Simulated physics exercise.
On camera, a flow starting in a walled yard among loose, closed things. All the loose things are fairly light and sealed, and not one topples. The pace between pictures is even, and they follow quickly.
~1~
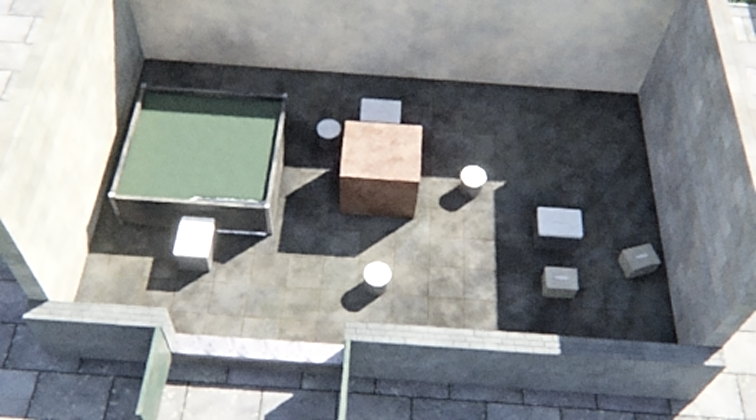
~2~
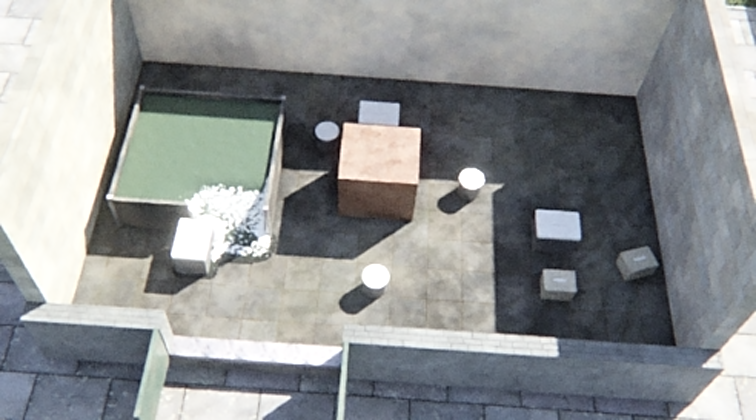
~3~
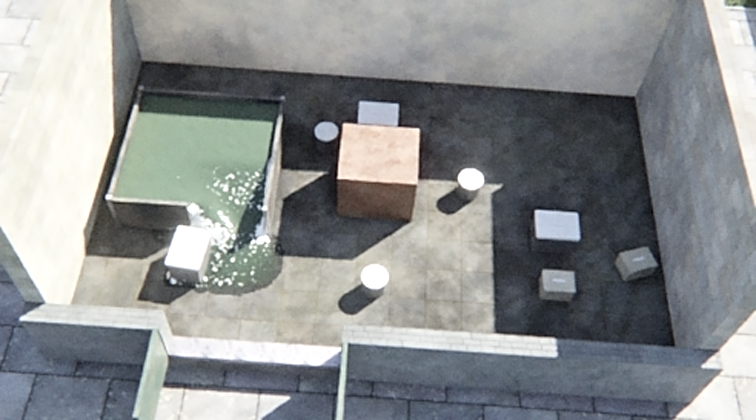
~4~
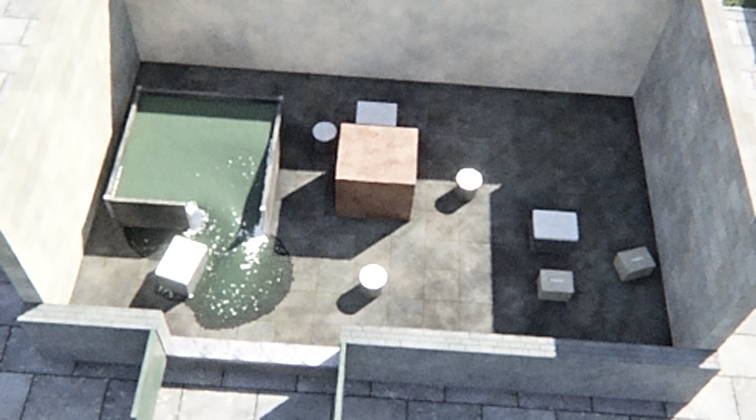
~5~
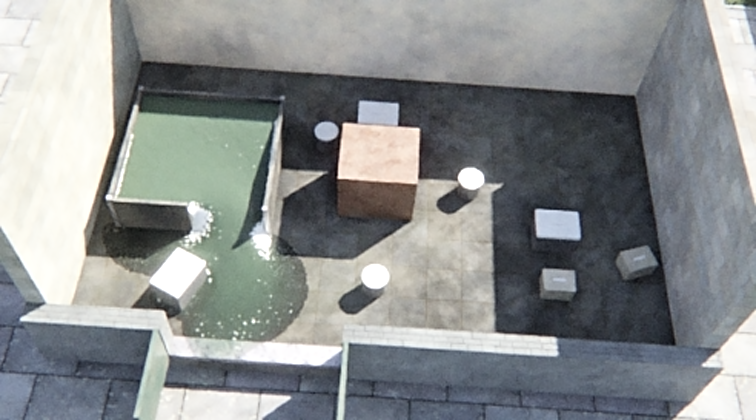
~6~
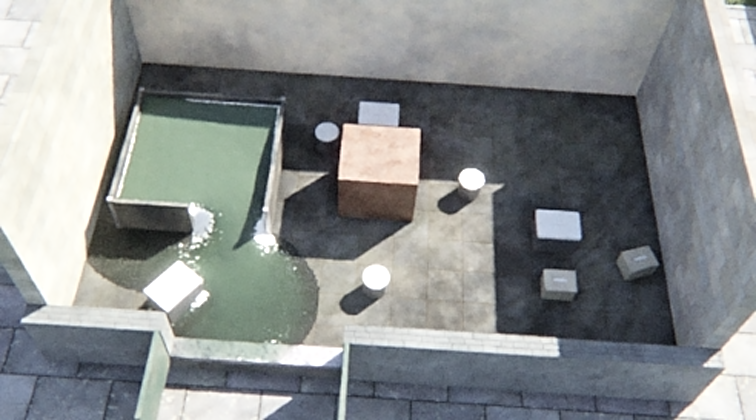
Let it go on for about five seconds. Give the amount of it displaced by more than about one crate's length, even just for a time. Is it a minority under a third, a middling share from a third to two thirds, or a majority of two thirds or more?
The part that gets shoved well aside falls short of a third.
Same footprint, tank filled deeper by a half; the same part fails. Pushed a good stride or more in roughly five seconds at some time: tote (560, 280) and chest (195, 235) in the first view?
Taking them in order, went the full length and then went the full length.
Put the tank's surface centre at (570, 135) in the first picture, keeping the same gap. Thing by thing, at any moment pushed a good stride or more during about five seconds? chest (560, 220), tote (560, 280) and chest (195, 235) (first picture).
First never went far, then displaced far, then never went far.
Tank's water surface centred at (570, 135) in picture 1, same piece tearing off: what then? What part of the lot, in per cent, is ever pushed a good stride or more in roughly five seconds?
I reckon around 40 percent of them.
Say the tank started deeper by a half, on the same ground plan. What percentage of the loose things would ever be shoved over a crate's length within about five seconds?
Close to 20 in a hundred, give or take.
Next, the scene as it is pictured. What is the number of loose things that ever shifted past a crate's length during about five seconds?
1.
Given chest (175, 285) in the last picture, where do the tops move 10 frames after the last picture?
It should be around (130, 295).
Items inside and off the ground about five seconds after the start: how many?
Result - 0.
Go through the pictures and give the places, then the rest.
In the first picture, a chest at (194, 236), on the bottom; a pail at (473, 176) rests on the ground; 0 of 8 have shifted.
In the second picture, a chest at (192, 238) rests on the ground; a pail at (472, 179), on the bottom; 0 of 8 have shifted.
In the third picture, a chest at (188, 247) rests on the ground, close to its start; a pail at (471, 179) rests on the ground; 1 of 8 have shifted.
In the fourth picture, a chest at (181, 259) rests on the ground, a stride from its start; a pail at (469, 179), on the bottom; 1 of 8 have shifted.
In the fifth picture, a chest at (178, 272), on the bottom, a stride from its start; a pail at (471, 178) rests on the ground; 1 of 8 have shifted.
In the sixth picture, a chest at (173, 285) rests on the ground, a stride from its start; a pail at (472, 179), on the bottom; 1 of 8 have shifted.
A moment on, 1 of 8 are well off their spots; 0 afloat.
Next, 1 of 8 are well off their spots; 0 afloat.
Later, 1 of 8 are well off their spots; 0 afloat.
In the end, 1 of 8 are well off their spots, and 1 have been at some point; 0 afloat.
